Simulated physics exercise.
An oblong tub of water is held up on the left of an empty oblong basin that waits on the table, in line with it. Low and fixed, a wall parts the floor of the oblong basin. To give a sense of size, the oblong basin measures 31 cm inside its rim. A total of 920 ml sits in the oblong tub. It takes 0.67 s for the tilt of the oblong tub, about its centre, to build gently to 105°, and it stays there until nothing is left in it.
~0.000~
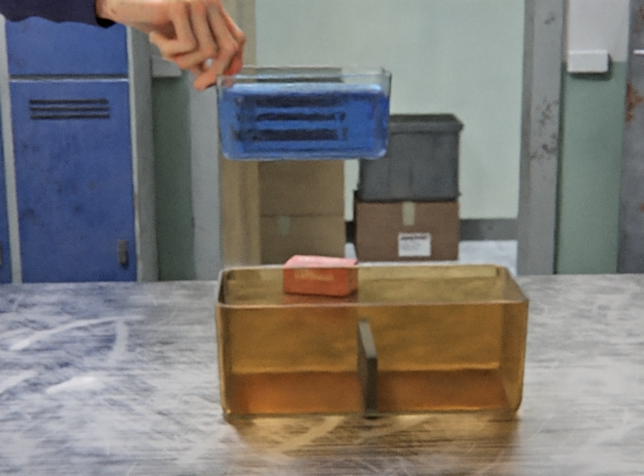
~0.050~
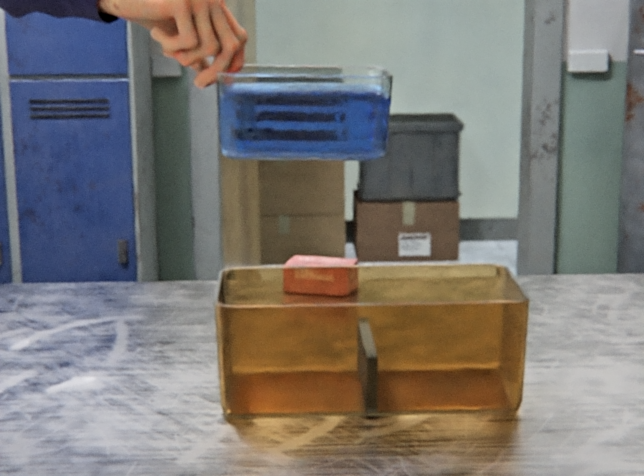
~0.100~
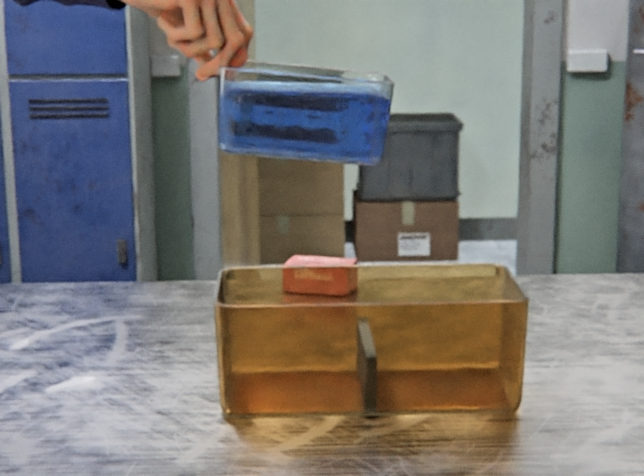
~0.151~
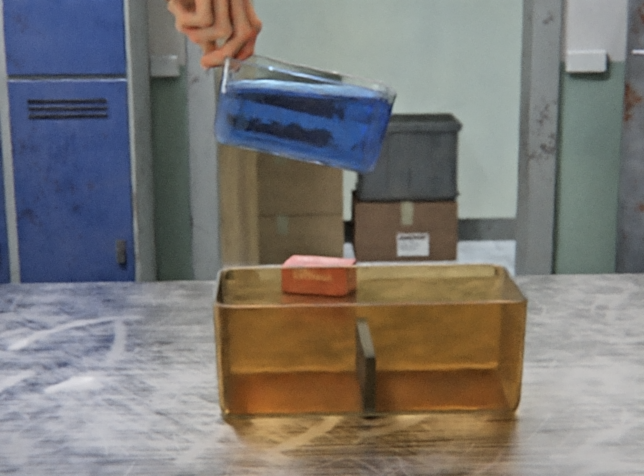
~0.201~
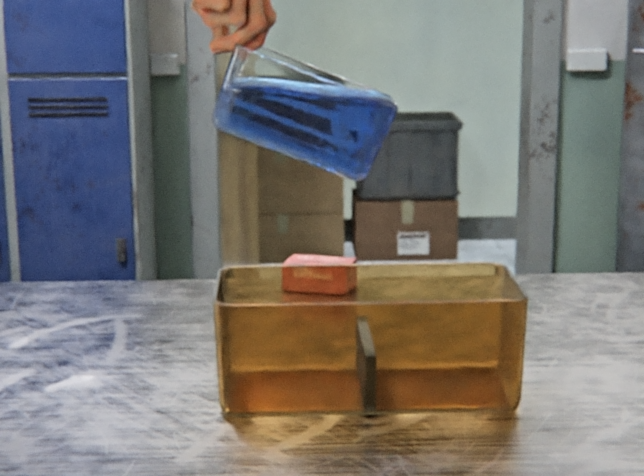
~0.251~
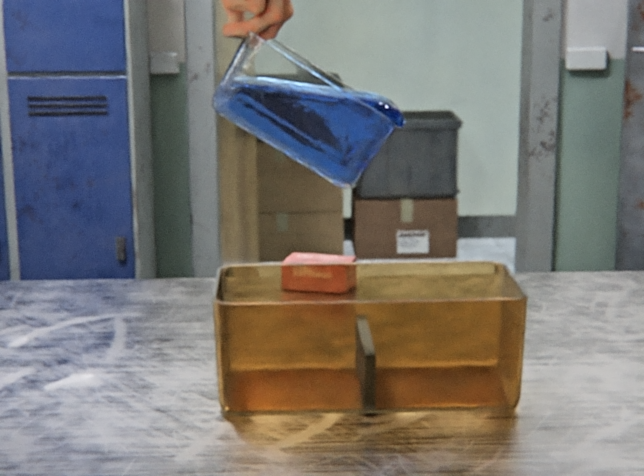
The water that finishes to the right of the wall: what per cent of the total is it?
It is about 82 per cent of the total.
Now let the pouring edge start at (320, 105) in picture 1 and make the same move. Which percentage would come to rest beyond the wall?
Then I'd expect something near 55 per cent.
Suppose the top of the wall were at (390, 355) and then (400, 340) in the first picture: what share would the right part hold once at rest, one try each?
The first try gives 60 percent and the second 65 percent.
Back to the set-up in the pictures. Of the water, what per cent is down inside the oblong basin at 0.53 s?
Around 26%.
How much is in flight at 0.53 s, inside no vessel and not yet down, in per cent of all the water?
54 %.
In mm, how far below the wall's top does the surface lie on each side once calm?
Noted: Left near 56 mm, right near 24 mm.
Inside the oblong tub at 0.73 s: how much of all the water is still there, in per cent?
3 in a hundred, give or take.
Then, 0.53 s in, the tilt is 94° and 20 per cent is still to pour, 0 is left of the wall and 25 right of it.
Then, 0.73 s in, the tilt is 105° and 3 per cent is still to pour, 3 is left of the wall and 71 right of it.
Then, 0.94 s in, the tilt is 105° and 0 per cent is still to pour, 7 is left of the wall and 81 right of it.
Then, 1.17 s in, the tilt is 105° and 0 per cent is still to pour, 8 is left of the wall and 82 right of it.
Finally, 8 per cent lies left of the wall, 82 right of it and 10 outside.
